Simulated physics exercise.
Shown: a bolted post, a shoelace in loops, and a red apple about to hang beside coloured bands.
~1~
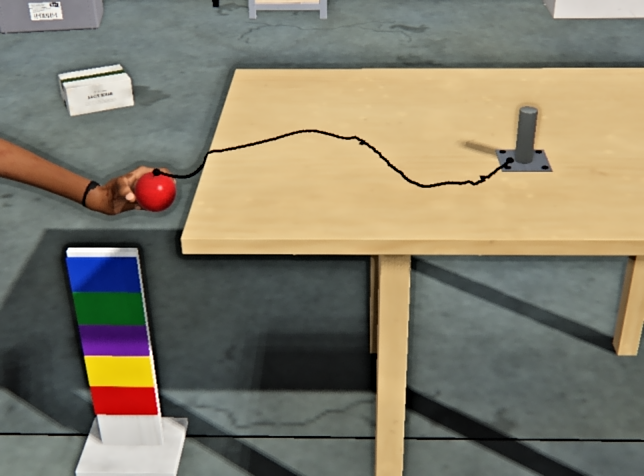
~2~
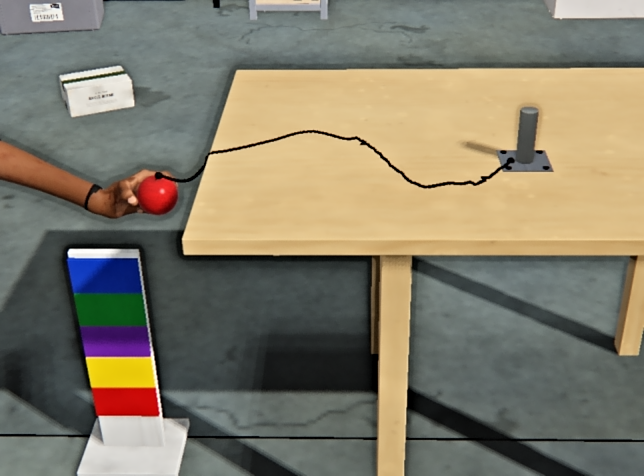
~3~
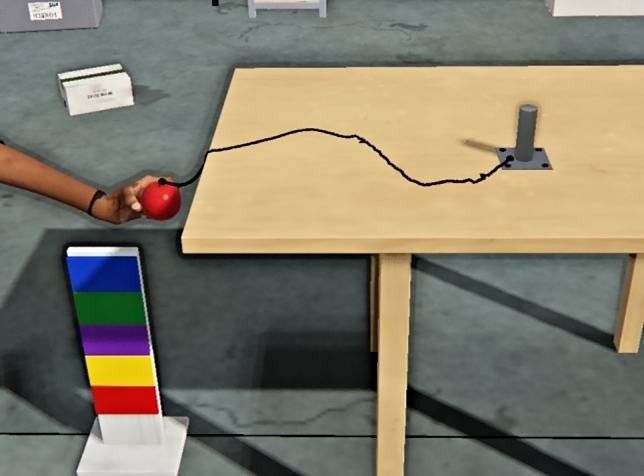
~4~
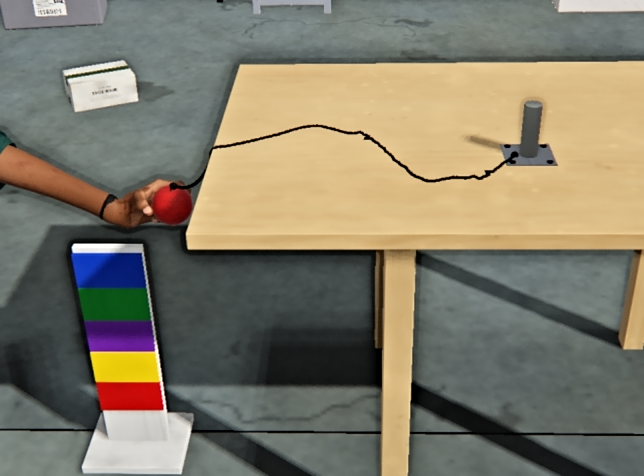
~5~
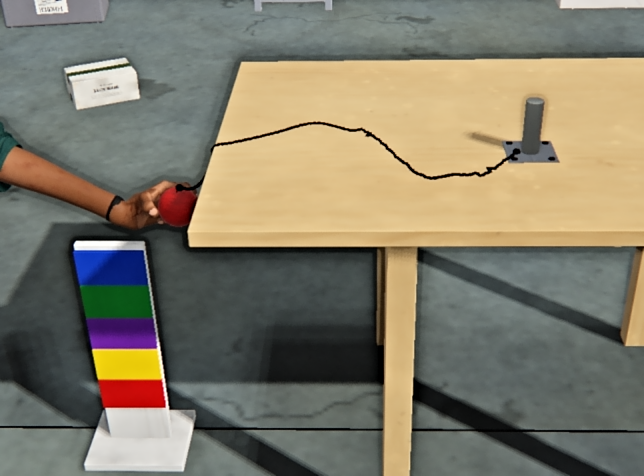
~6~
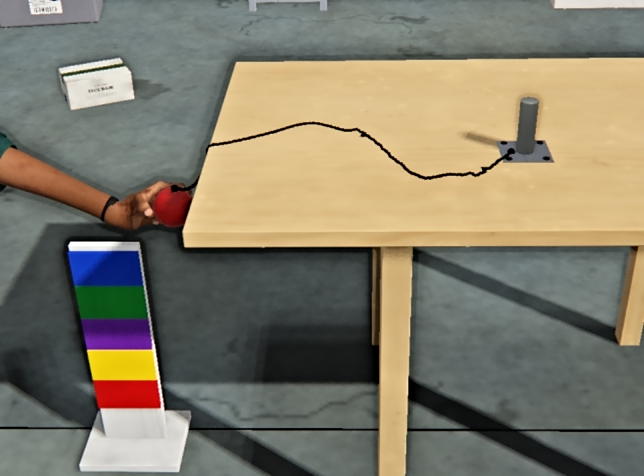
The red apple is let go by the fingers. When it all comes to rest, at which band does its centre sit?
At purple.
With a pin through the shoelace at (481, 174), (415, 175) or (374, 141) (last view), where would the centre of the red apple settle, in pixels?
Going try by try, I'd put it close to (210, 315), then (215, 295), and finally (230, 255).
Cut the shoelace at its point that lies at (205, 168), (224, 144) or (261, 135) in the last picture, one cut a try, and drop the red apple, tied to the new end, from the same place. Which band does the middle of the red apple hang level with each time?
Try 1: Green. Try 2: Blue. Try 3: No band.
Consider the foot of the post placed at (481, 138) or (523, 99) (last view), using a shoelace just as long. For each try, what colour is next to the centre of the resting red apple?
For the first try, yellow; for the second, green.
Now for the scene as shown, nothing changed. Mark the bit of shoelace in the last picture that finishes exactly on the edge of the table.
It lies at about (322, 125).
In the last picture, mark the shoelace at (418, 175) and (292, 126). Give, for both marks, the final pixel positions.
They go to (374, 151) and to (207, 189).
Soon after, apple near (202, 319); level with purple.
After that, apple near (246, 332); level with purple.
And then, apple near (224, 333); level with purple.
In the end, apple near (218, 335); level with purple. The shoelace holds its middle at purple.
